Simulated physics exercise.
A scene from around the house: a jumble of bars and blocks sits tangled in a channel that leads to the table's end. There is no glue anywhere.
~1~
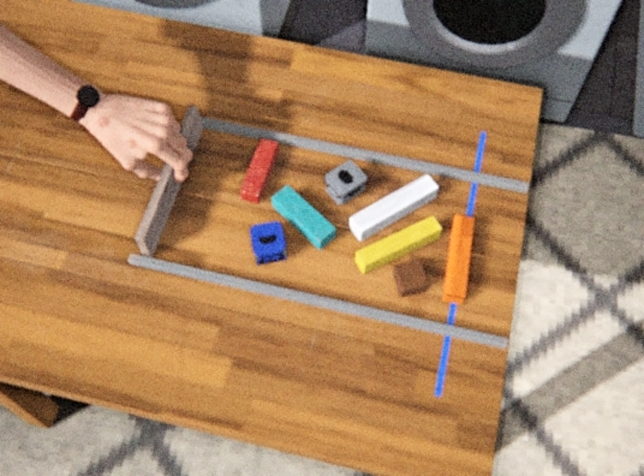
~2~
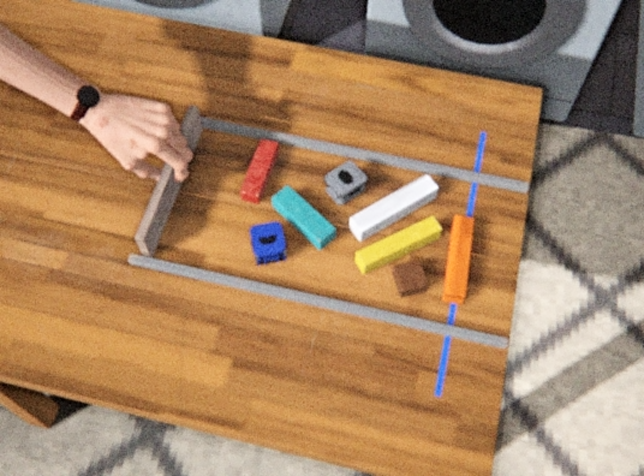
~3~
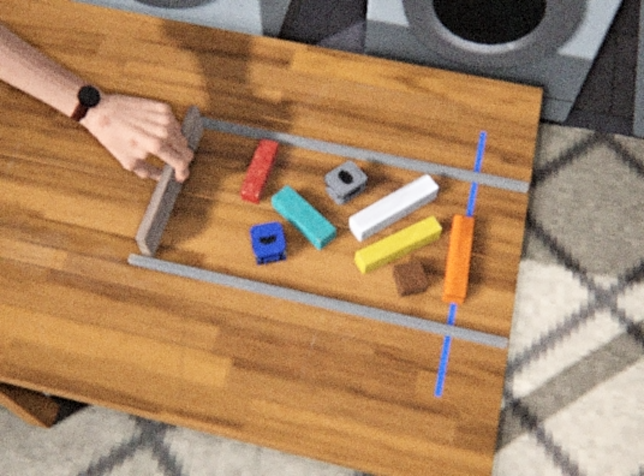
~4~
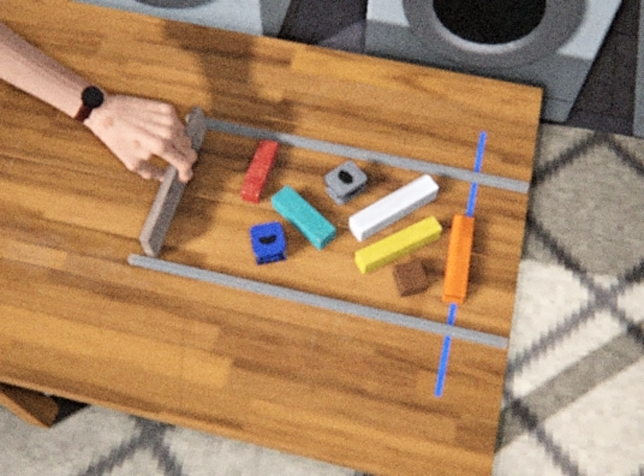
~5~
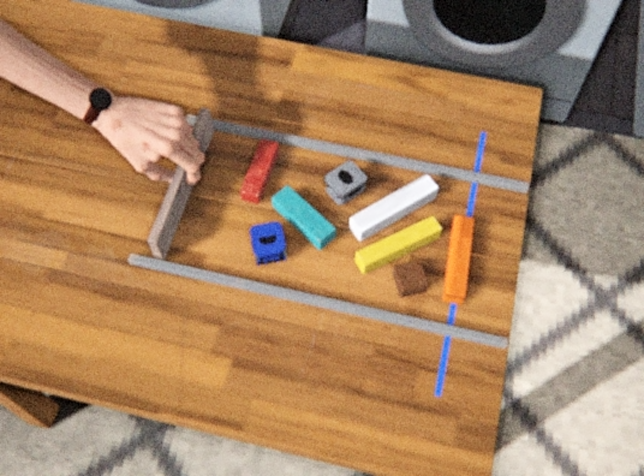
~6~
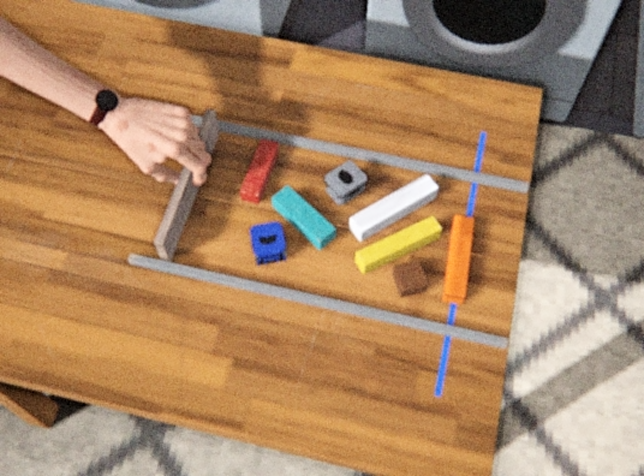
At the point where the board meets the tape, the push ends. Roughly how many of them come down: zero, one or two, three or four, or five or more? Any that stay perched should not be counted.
Three or four.
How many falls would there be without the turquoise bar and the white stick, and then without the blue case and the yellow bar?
The number fallen is 1, and in the other try 1.
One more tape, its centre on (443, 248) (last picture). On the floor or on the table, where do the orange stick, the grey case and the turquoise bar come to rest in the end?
What happens: The orange stick goes down, the grey case does not come off, the turquoise bar does not come off.
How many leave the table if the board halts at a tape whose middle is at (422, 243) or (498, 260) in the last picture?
Respectively 1 and 6.
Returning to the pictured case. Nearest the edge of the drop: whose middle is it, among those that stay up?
That would be the turquoise bar.
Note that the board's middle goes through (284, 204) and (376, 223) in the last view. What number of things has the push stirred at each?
I count 3 first and 8 after.
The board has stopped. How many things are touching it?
Number: 2.
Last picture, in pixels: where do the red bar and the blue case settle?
The red bar comes to rest at (479, 216), and the blue case comes to rest at (472, 295).
Soon after, none off yet; orange stick at rest near (459, 259); brown block at rest near (410, 279); yellow bar moving near (403, 251).
In the end, the number that fall off is three or four; gone, white stick, yellow bar, brown block and orange stick.
